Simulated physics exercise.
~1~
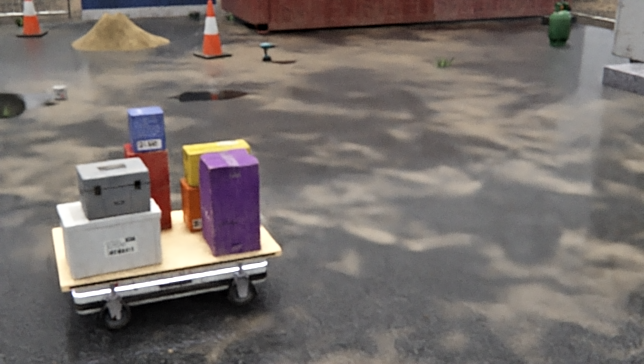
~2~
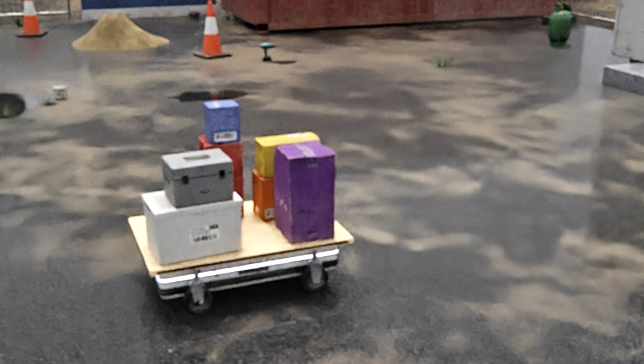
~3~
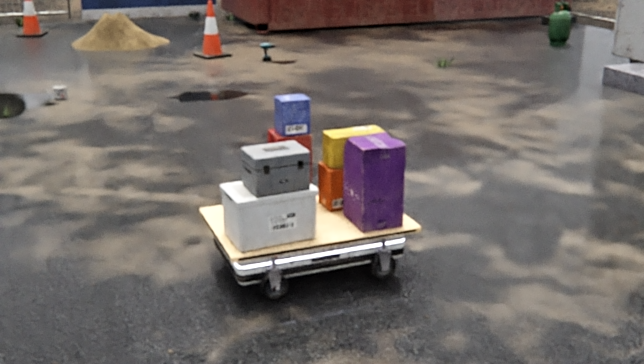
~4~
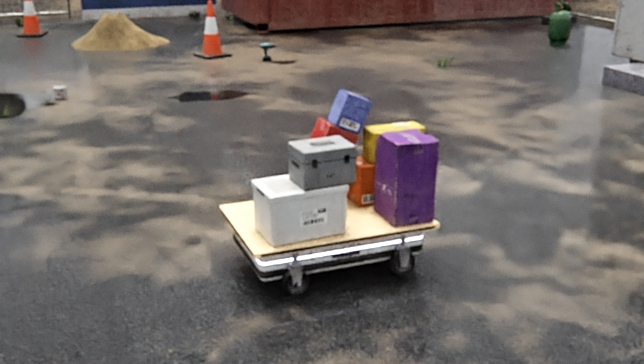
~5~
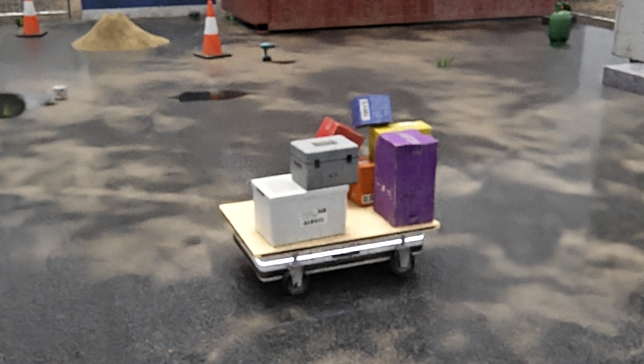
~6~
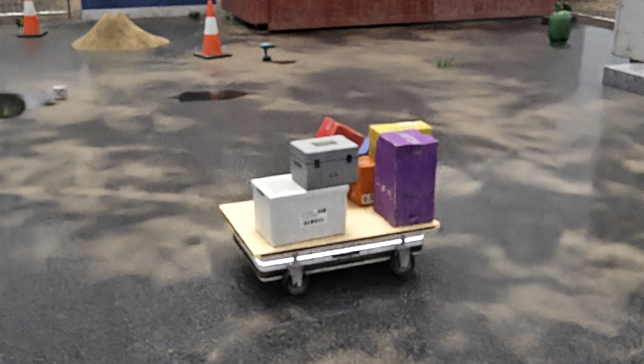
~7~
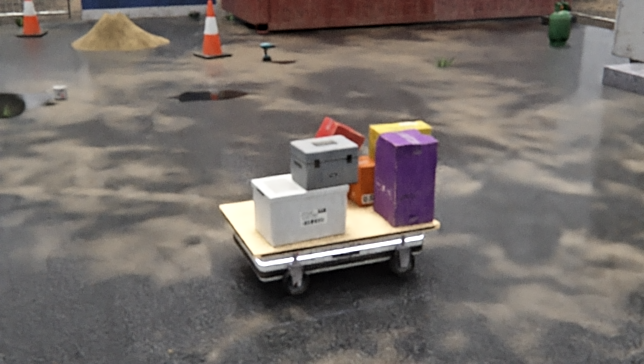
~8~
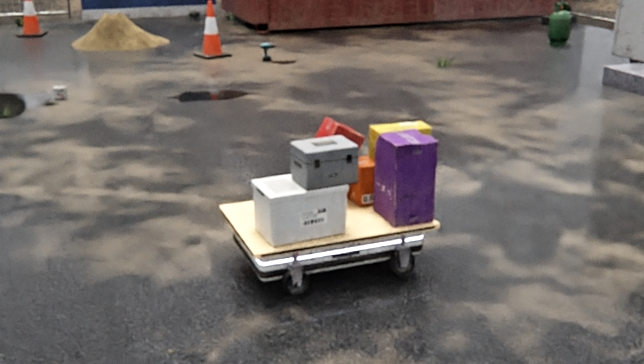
Cart of coloured boxes rolling right across wet tarmac and stopping, the blue box toppling out of sight, the red left leaning.
